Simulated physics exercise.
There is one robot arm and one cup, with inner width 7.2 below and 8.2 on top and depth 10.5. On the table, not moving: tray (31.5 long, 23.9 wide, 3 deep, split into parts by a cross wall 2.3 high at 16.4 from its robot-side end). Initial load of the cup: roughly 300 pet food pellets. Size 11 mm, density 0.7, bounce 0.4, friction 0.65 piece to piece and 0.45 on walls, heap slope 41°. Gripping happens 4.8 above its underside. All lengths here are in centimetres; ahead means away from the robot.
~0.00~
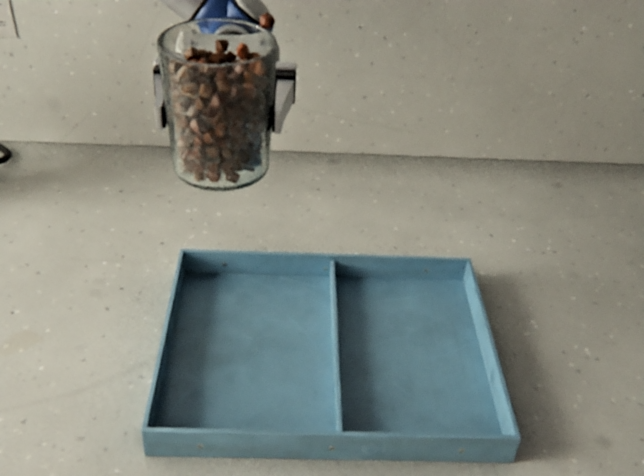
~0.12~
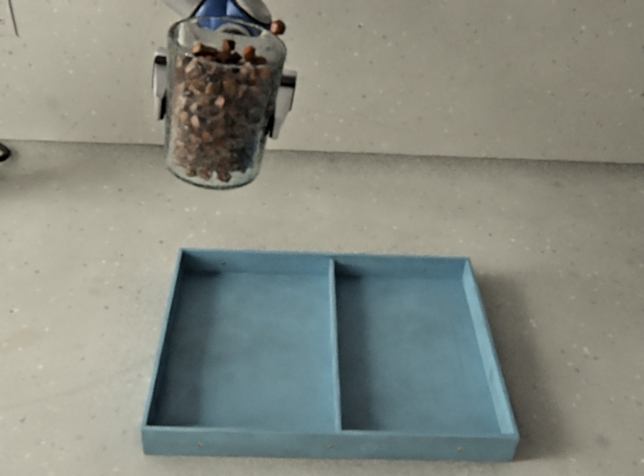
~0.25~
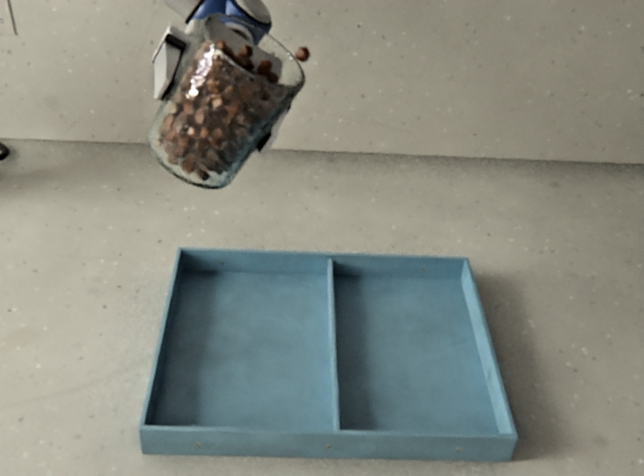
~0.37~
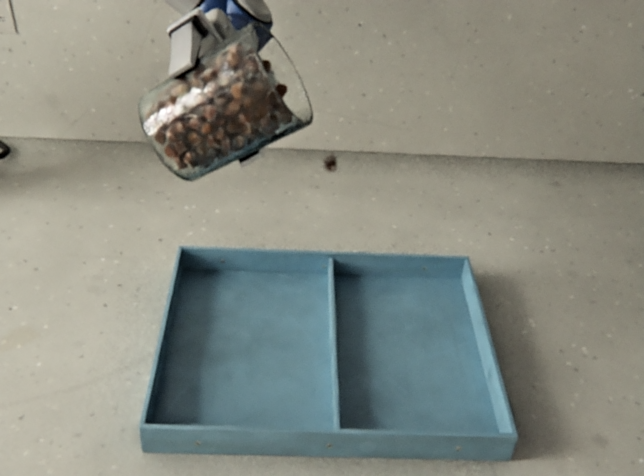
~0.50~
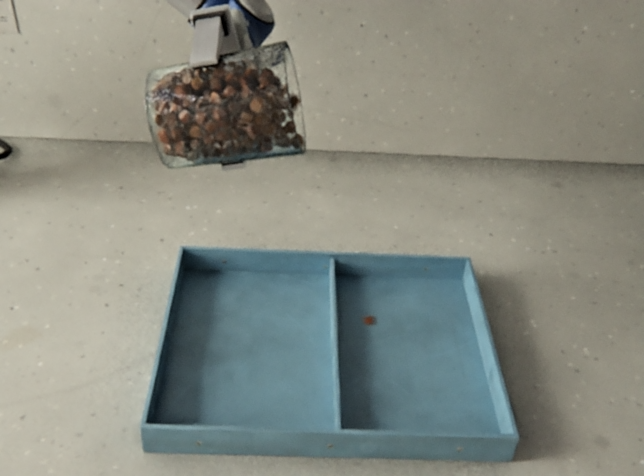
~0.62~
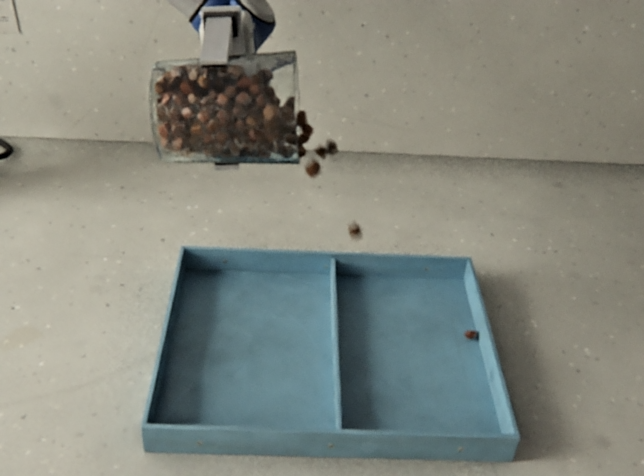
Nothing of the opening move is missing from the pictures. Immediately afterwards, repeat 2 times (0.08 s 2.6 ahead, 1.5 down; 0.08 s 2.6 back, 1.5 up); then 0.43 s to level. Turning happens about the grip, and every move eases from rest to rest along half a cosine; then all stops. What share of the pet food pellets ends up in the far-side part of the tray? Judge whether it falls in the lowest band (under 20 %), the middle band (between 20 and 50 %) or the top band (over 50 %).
It falls in the middle band.
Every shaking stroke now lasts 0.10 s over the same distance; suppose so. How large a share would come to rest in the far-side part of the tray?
Around 25 percent.
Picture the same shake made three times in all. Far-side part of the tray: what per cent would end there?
Probably about 40 in a hundred.
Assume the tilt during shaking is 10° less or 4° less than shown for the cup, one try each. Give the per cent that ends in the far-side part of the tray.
It would be around 20 and 30 per cent.
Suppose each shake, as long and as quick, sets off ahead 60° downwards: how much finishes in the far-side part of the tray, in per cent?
About 20 per cent.
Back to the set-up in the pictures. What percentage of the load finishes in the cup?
About 60 %.
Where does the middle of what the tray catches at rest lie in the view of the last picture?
Around (394, 352) in the last view.
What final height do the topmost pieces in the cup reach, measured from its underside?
I'd put it at close to 8.5 centimetres.
By 0.92 s, tilted 85° forward, highest piece 28 above the table; 229 in the cup, 28 in the far-side part, 3 in the robot-side part, 40 in flight or on a rim.
By 1.22 s, tilted 23° forward, highest piece 31 above the table; 184 in the cup, 94 in the far-side part, 18 in the robot-side part, 4 in flight or on a rim.
By 1.57 s, level, highest piece 31 above the table; 184 in the cup, 96 in the far-side part, 19 in the robot-side part, 1 on the table or floor.
By 2.62 s, level, highest piece 31 above the table; 184 in the cup, 96 in the far-side part, 19 in the robot-side part, 1 on the table or floor.
Final count, 184 in the cup, 96 in the far-side part, 19 in the robot-side part, 1 on the table or floor. That is 32 % in the far-side part of the tray.
